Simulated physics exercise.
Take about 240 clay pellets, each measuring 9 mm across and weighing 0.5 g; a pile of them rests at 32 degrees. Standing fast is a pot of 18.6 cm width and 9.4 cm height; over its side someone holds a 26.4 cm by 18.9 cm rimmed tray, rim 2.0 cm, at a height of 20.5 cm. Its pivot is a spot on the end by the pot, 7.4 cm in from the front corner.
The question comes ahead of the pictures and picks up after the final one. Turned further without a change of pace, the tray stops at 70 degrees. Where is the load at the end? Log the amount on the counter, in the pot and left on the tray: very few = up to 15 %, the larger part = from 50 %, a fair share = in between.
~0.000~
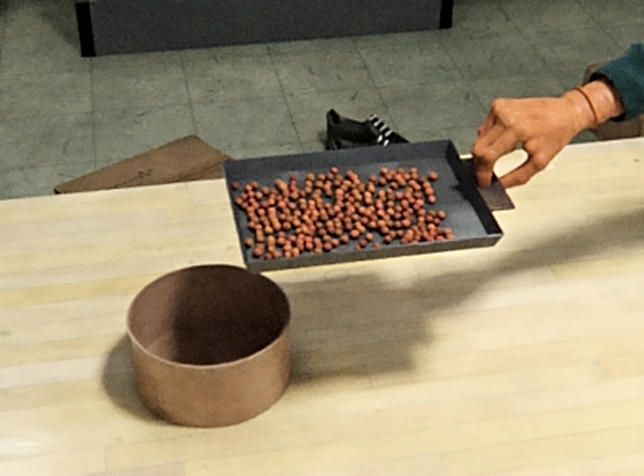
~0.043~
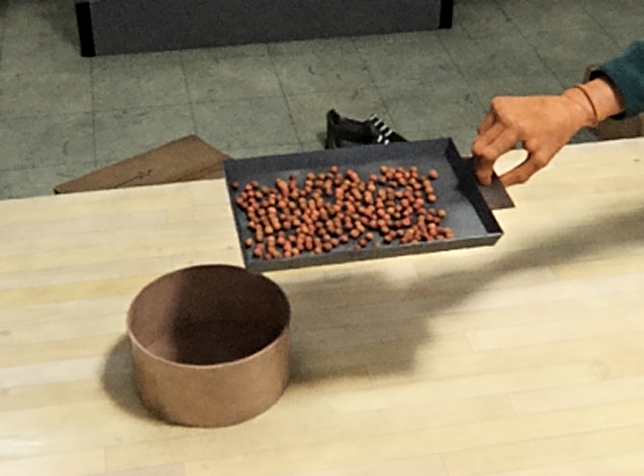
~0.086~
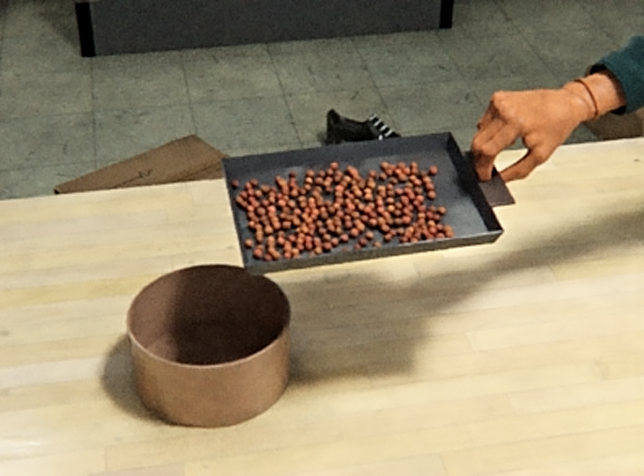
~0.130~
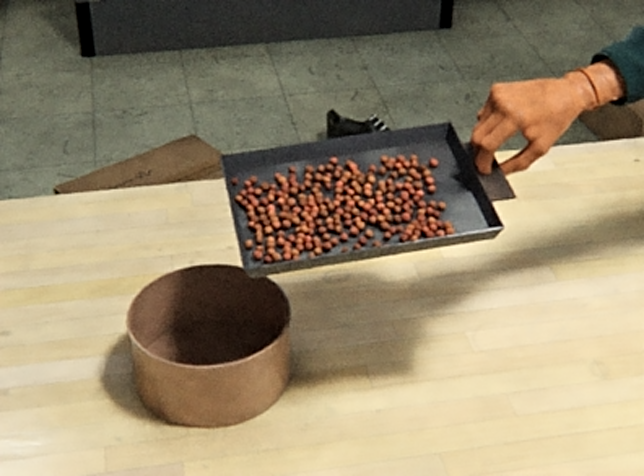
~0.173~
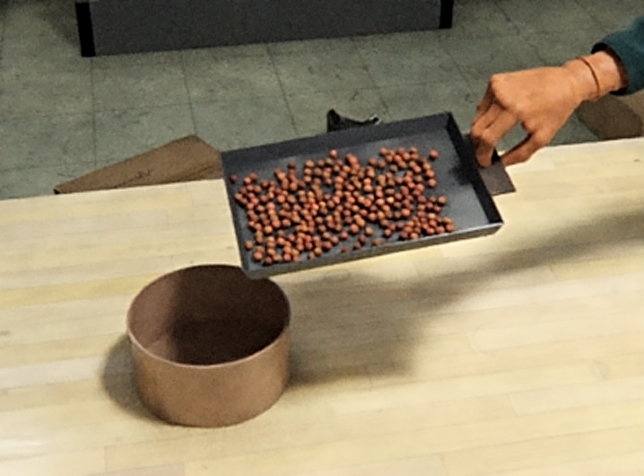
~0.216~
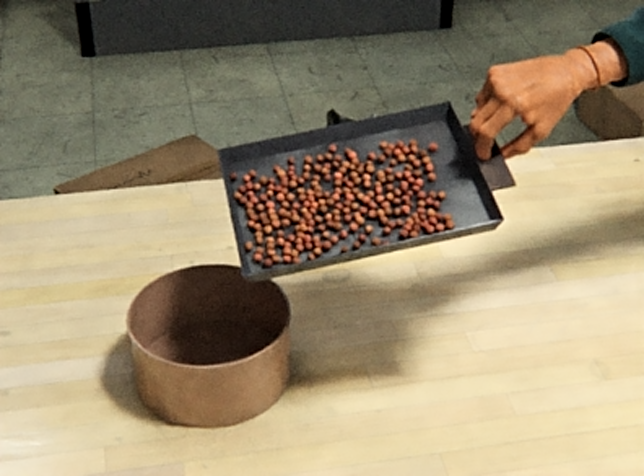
Log: Counter = very few; pot = very few; tray = the larger part.
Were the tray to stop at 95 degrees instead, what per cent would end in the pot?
Estimate: Roughly 50 percent.
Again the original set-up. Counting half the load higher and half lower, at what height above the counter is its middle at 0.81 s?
Height: Around 24 cm.
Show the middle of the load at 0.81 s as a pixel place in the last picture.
Estimated centre of load: Around (307, 219).
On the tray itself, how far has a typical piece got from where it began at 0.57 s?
Roughly 4 cm.
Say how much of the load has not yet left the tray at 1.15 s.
It's roughly 100 percent.
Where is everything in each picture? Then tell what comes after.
In the first picture, tray tilt 0 degrees, front corners at (250, 258) and (496, 231); middle of the pieces at (336, 210); pot at (209, 312).
In the second picture, tray tilt 1 degrees, front corners at (250, 258) and (496, 230); middle of the pieces at (336, 209).
In the third picture, tray tilt 2 degrees, front corners at (250, 260) and (496, 228); middle of the pieces at (336, 207).
In the fourth picture, tray tilt 6 degrees, front corners at (250, 263) and (496, 224), lowest corner left front; middle of the pieces at (336, 204).
In the fifth picture, tray tilt 9 degrees, front corners at (249, 266) and (496, 220), lowest corner left front; middle of the pieces at (336, 201).
In the sixth picture, tray tilt 12 degrees, front corners at (249, 269) and (495, 216), lowest corner left front; middle of the pieces at (335, 198); pot at (209, 312). Its pace works out near 80 degrees a second.
After 0.57 s, tilt 40 degrees; the tray holds 100 %, the pot 0 %.
After 0.81 s, tilt 59 degrees; the tray holds 100 %, the pot 0 %.
After 1.15 s, tilt 70 degrees; the tray holds 100 %, the pot 0 %.
By 1.5 s all is still; counter 0 %, pot 0 %, tray 100 %.
